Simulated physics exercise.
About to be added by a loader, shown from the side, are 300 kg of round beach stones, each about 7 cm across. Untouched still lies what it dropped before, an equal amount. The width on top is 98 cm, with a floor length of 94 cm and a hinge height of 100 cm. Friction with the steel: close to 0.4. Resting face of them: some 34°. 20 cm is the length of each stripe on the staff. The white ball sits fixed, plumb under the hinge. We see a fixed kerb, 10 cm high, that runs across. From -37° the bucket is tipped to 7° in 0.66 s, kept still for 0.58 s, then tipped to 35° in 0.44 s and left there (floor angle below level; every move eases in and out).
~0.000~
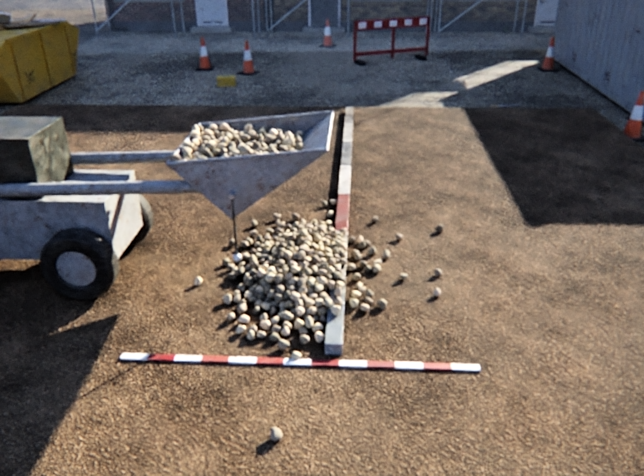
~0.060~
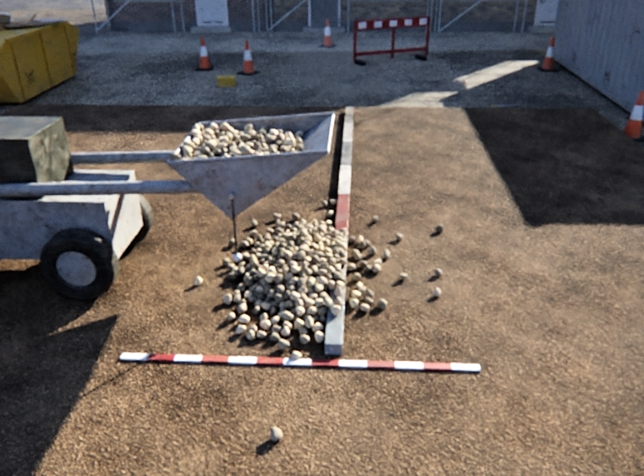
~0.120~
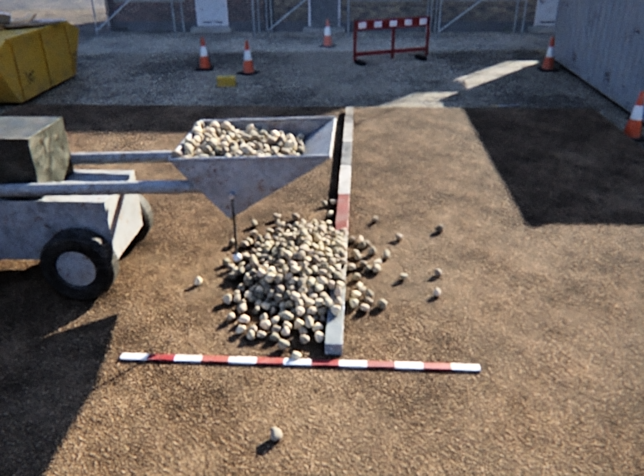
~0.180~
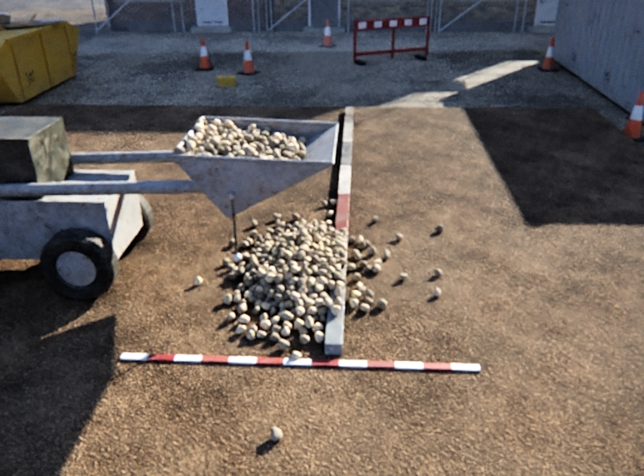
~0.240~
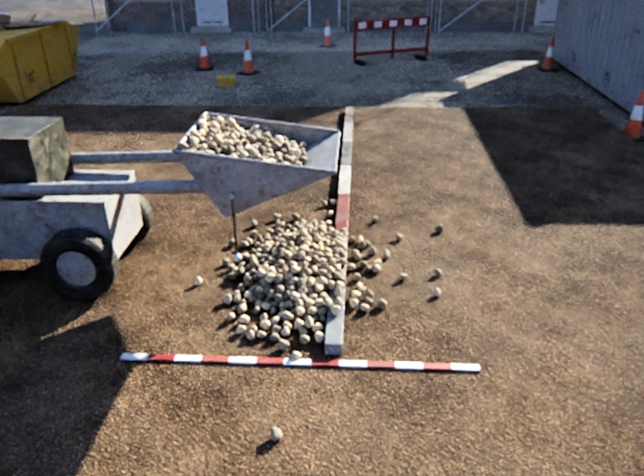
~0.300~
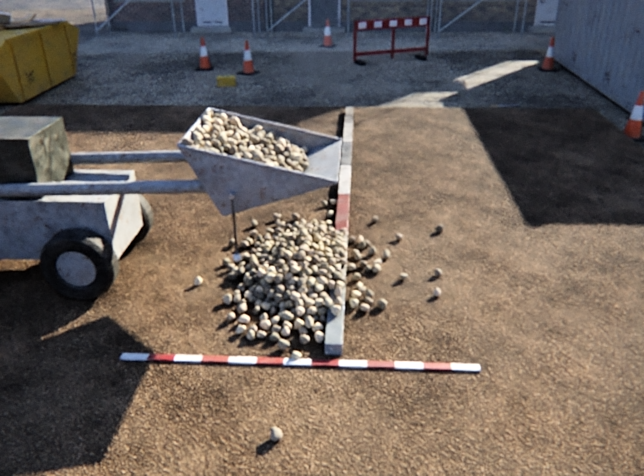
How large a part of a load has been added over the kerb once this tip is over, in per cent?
Around 81 per cent is added.
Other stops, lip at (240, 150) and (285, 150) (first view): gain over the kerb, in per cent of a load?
0 % and 25 %.
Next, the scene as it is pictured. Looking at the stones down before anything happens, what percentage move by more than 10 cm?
I'd say roughly 5 per cent of them.
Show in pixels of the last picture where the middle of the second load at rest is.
Around (373, 266).
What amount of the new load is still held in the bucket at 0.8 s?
Close to 100 per cent of the load.
After 0.5 s the floor is at 1°; in per cent of one load, 100 in the bucket, 95 on this side of the kerb, 5 over the kerb; the foremost stones are at (407, 258).
After 0.8 s the floor is at 7°; in per cent of one load, 100 in the bucket, 95 on this side of the kerb, 5 over the kerb; the foremost stones are at (407, 258).
After 2.1 s the floor is at 35°; in per cent of one load, 20 in the bucket, 128 on this side of the kerb, 52 over the kerb; the foremost stones are at (439, 267).
After 4.7 s the floor is at 35°; in per cent of one load, 0 in the bucket, 114 on this side of the kerb, 87 over the kerb; the foremost stones are at (465, 283). Net gain over the kerb, 81.
